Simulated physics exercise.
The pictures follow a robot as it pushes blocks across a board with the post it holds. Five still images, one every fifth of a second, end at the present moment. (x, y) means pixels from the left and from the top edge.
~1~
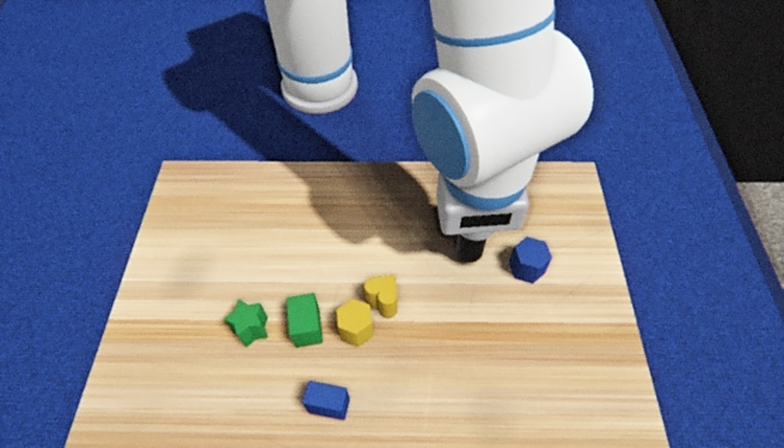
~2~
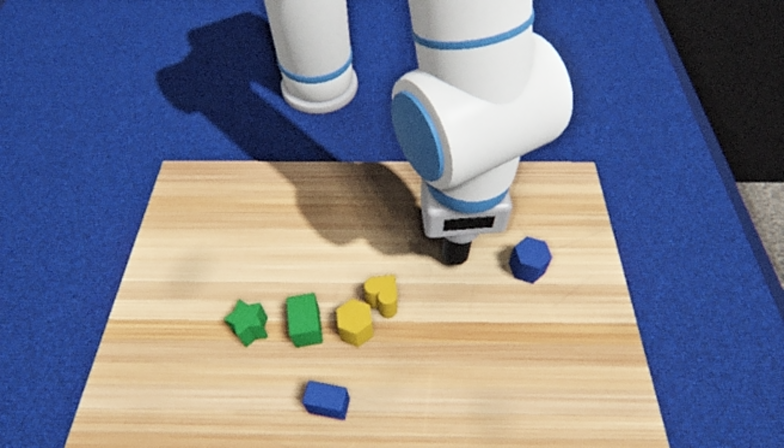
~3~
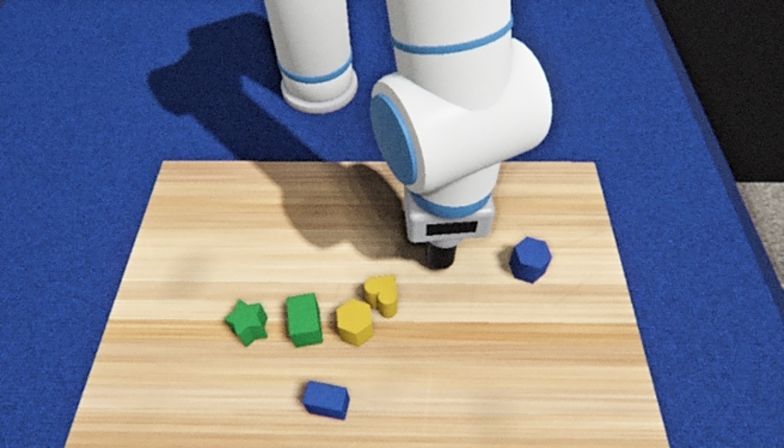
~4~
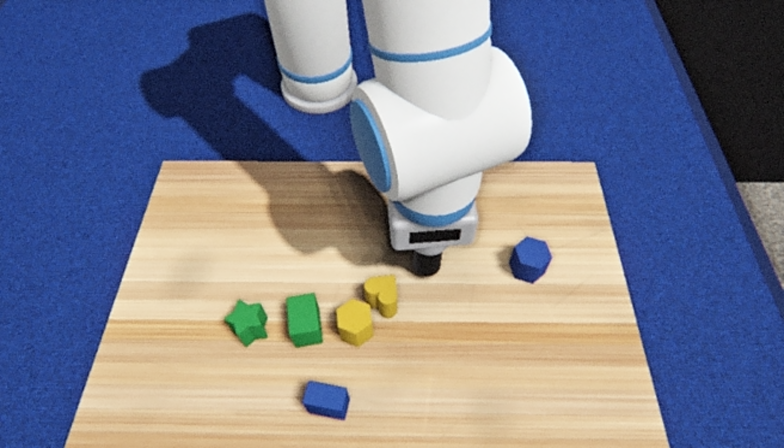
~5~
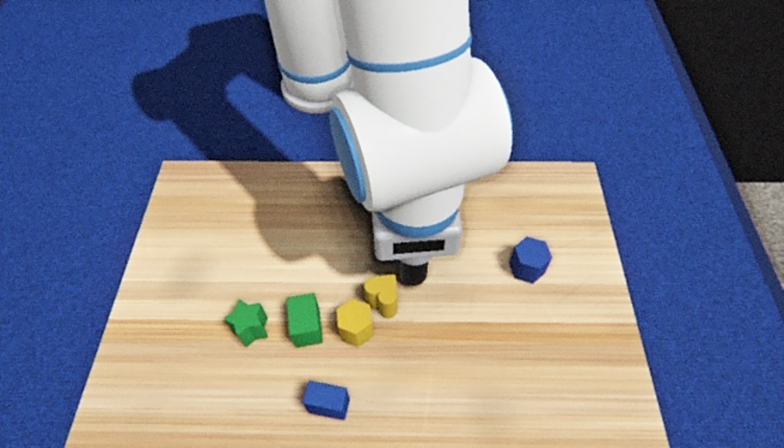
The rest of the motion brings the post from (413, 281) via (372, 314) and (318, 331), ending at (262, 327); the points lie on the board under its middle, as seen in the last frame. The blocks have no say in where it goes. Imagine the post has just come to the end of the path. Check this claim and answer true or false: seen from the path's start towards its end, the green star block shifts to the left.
False - the claim does not hold.
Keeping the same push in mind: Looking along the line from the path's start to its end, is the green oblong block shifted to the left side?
My answer is no.
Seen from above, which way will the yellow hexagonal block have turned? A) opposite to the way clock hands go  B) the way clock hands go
A (opposite to the way clock hands go)
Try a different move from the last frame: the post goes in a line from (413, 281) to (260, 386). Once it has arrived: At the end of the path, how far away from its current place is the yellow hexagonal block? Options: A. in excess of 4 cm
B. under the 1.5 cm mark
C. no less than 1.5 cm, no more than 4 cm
A - in excess of 4 cm.
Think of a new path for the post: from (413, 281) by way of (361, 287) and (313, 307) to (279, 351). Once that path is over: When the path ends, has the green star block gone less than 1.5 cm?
Going by the path, yes.
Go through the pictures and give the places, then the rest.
In the first picture, post tip (470, 251); block tops, green star block (244, 315); green oblong block (302, 313); yellow hexagonal block (354, 315); yellow heart block (383, 287).
In the second picture, post (456, 254); blocks unchanged.
In the third picture, post (441, 258); blocks unchanged.
In the fourth picture, post (427, 265); blocks unchanged.
In the fifth picture, post (414, 274); green star block (244, 315); green oblong block (302, 313); yellow hexagonal block (354, 315); yellow heart block (383, 287).
What follows on the original path. One third of the way, post (371, 308); yellow hexagonal block (331, 334), turned 40° anticlockwise; yellow heart block (342, 304).
Two thirds of the way, post (316, 325); green star block (235, 316), turned 10° anticlockwise; green oblong block (267, 313); yellow hexagonal block (315, 348), turned 85° anticlockwise; yellow heart block (295, 297), turned 40° clockwise.
At the end, post (258, 321); green star block (192, 315); green oblong block (224, 309); yellow hexagonal block (315, 348), turned 85° anticlockwise; yellow heart block (284, 288), turned 85° clockwise.
